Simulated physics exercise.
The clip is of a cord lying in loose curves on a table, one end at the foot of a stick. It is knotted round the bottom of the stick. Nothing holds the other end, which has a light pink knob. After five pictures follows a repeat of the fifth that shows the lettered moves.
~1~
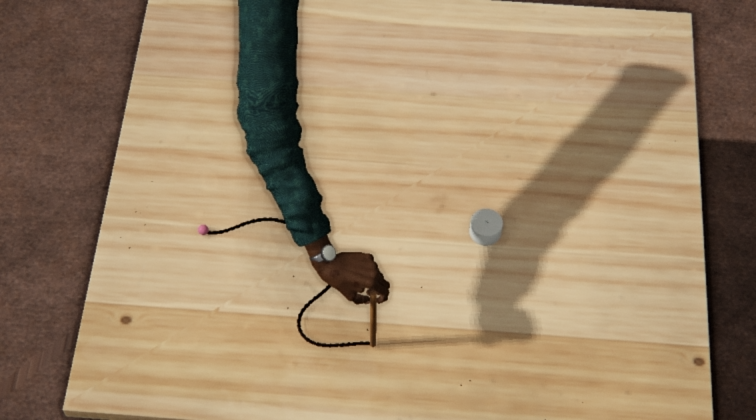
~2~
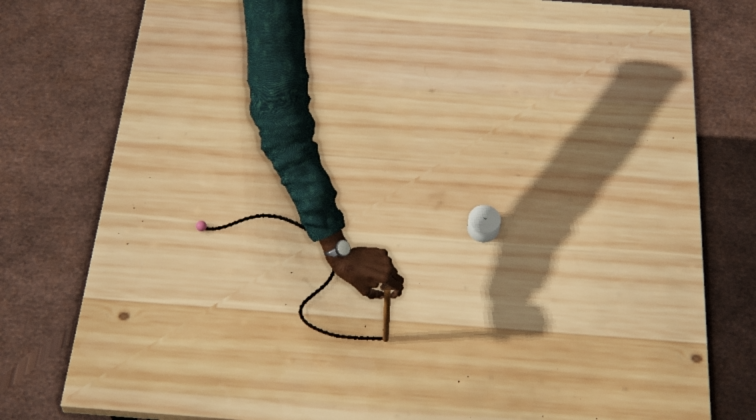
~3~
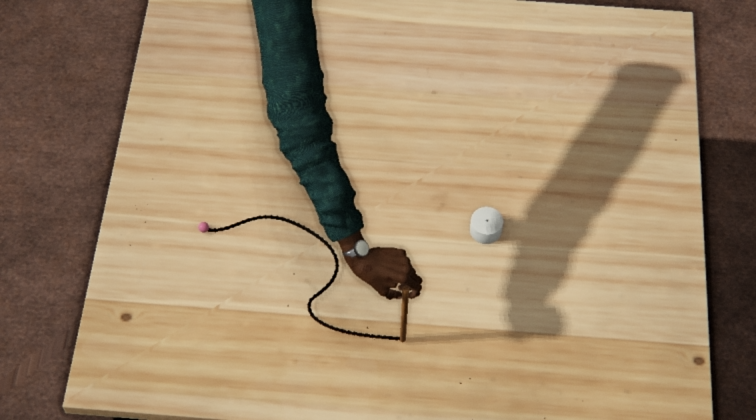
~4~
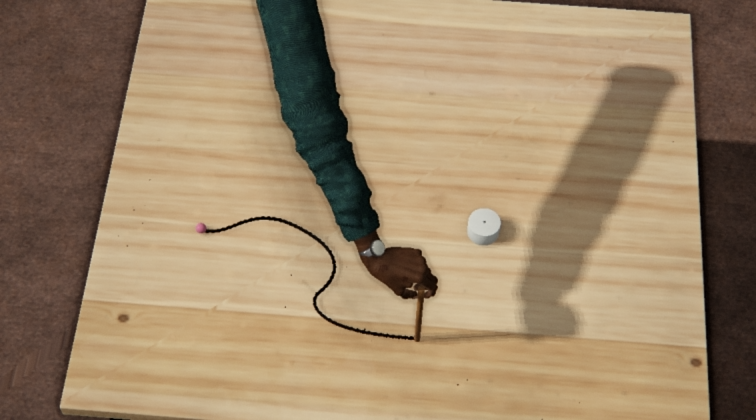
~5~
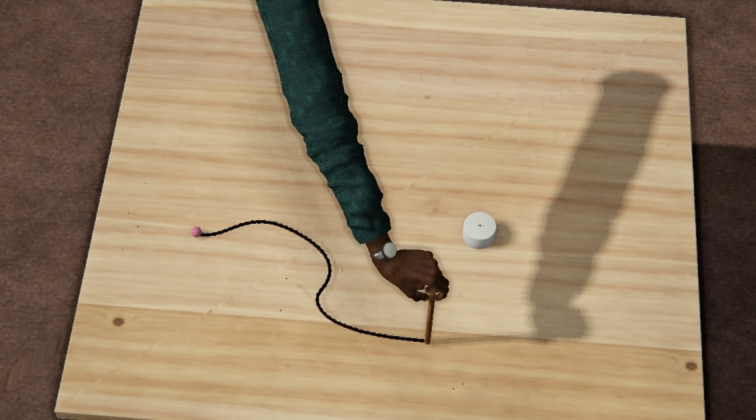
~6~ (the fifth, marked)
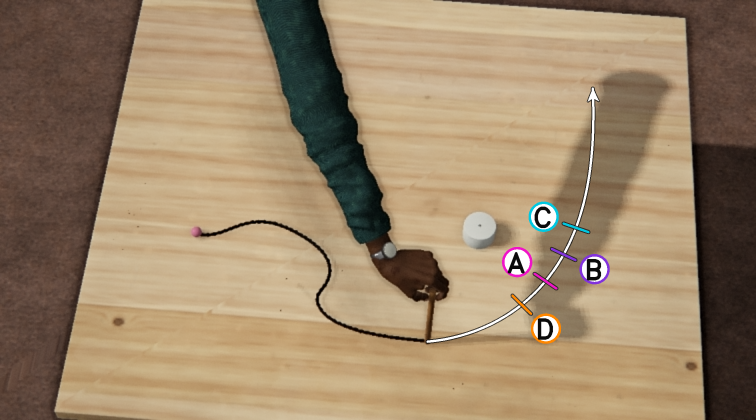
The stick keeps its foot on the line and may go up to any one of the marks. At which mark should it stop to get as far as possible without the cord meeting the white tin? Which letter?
C is the last safe stop.
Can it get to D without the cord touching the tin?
Yes.
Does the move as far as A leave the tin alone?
Yes.
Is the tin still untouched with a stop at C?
Yes.
On the marked copy, A at (546, 281); B at (564, 255); C at (576, 228); D at (522, 305); the route from (427, 342) via (571, 241) to (593, 88).
Taking C. A third of the way, foot of the stick (497, 321), middle of the cord (341, 271), free end (198, 232).
Two thirds of the way, foot of the stick (550, 276), middle of the cord (386, 275), free end (235, 233).
When it is over, foot of the stick (576, 228), middle of the cord (422, 265), free end (267, 241); nothing has been touched.
As for the rest, A is safe but short; B is safe but short; D is safe but short.
